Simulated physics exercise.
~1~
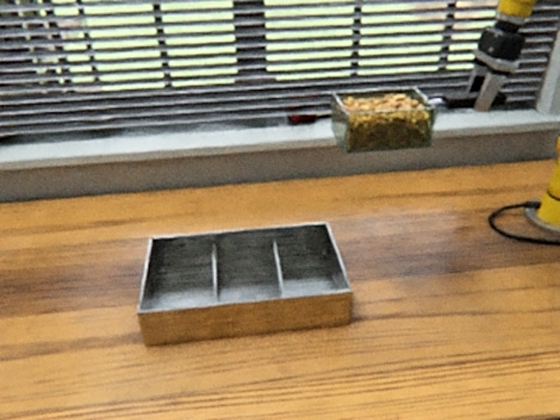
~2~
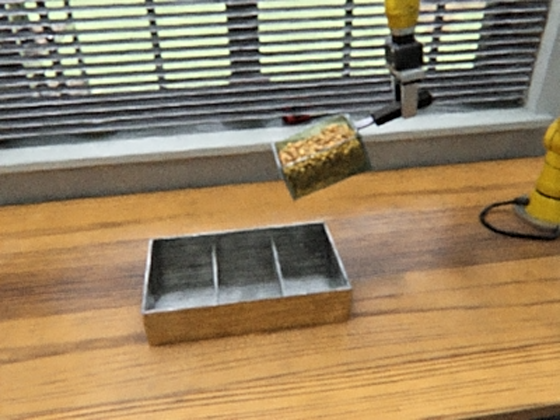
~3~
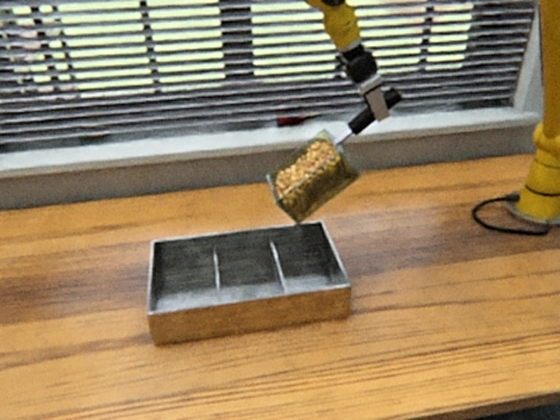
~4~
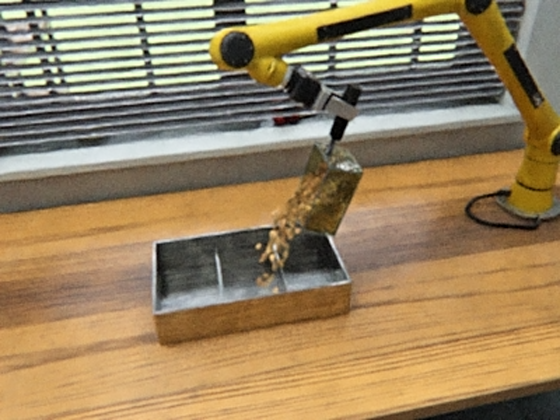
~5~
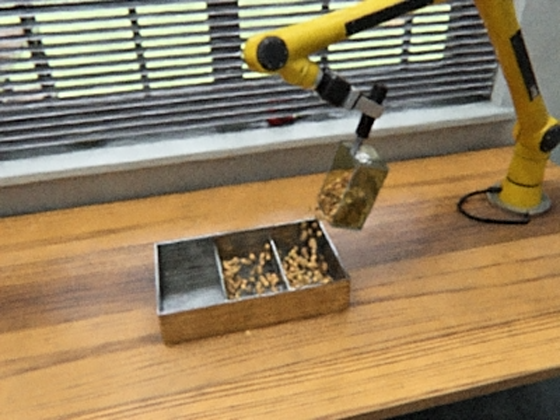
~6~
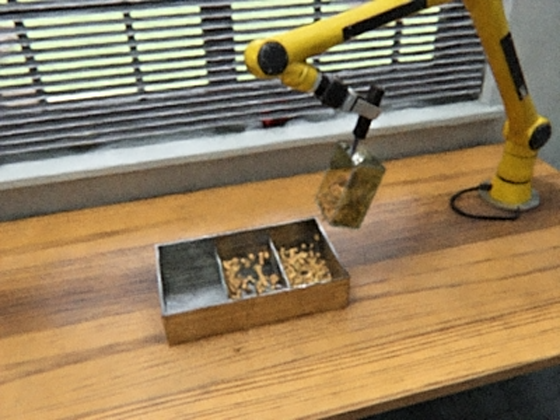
Yellow robot arm tilting a clear box of chickpeas over a three-part tray, filling the middle and right parts, then holding still.
